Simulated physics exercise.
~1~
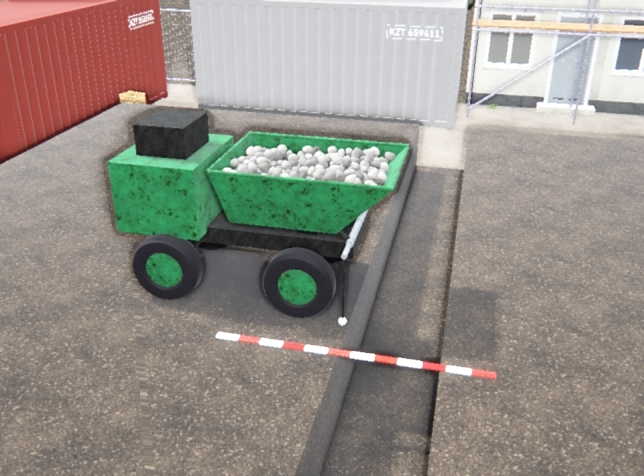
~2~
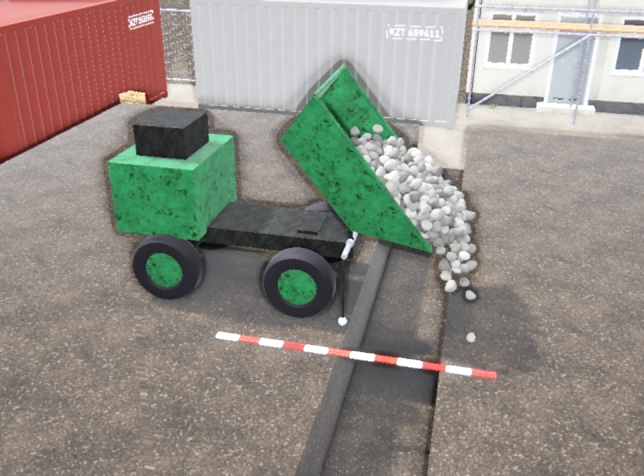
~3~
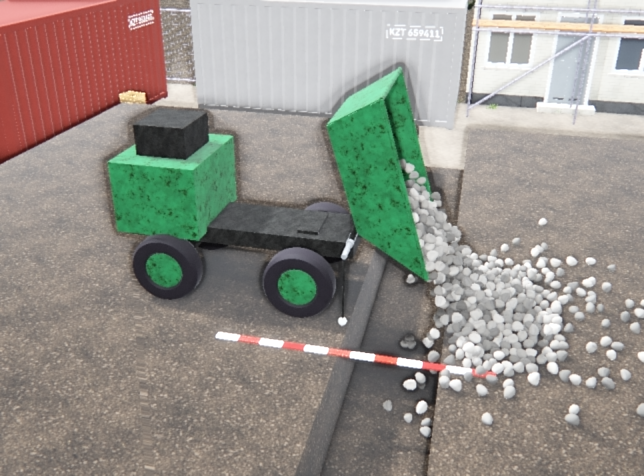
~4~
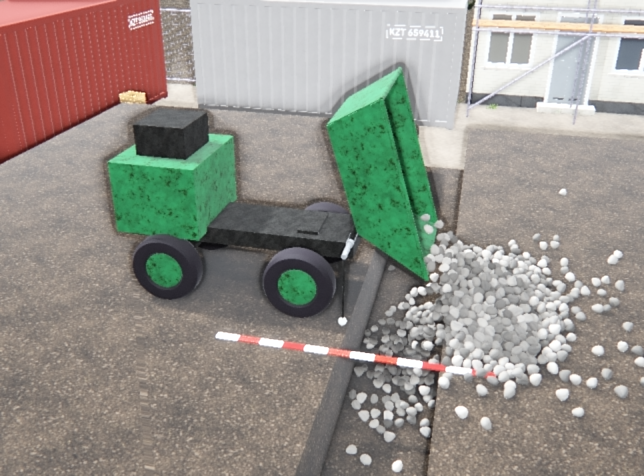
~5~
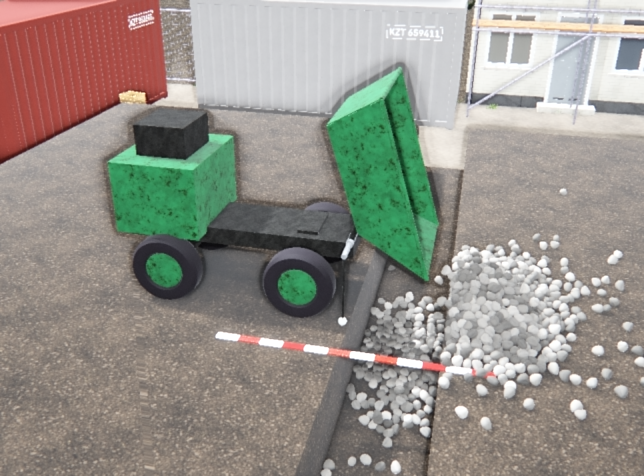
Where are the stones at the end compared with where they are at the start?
At the start the stones are heaped inside the green skip. By the end they lie on the ground to the lower right, partly in the trench and mostly beyond it.
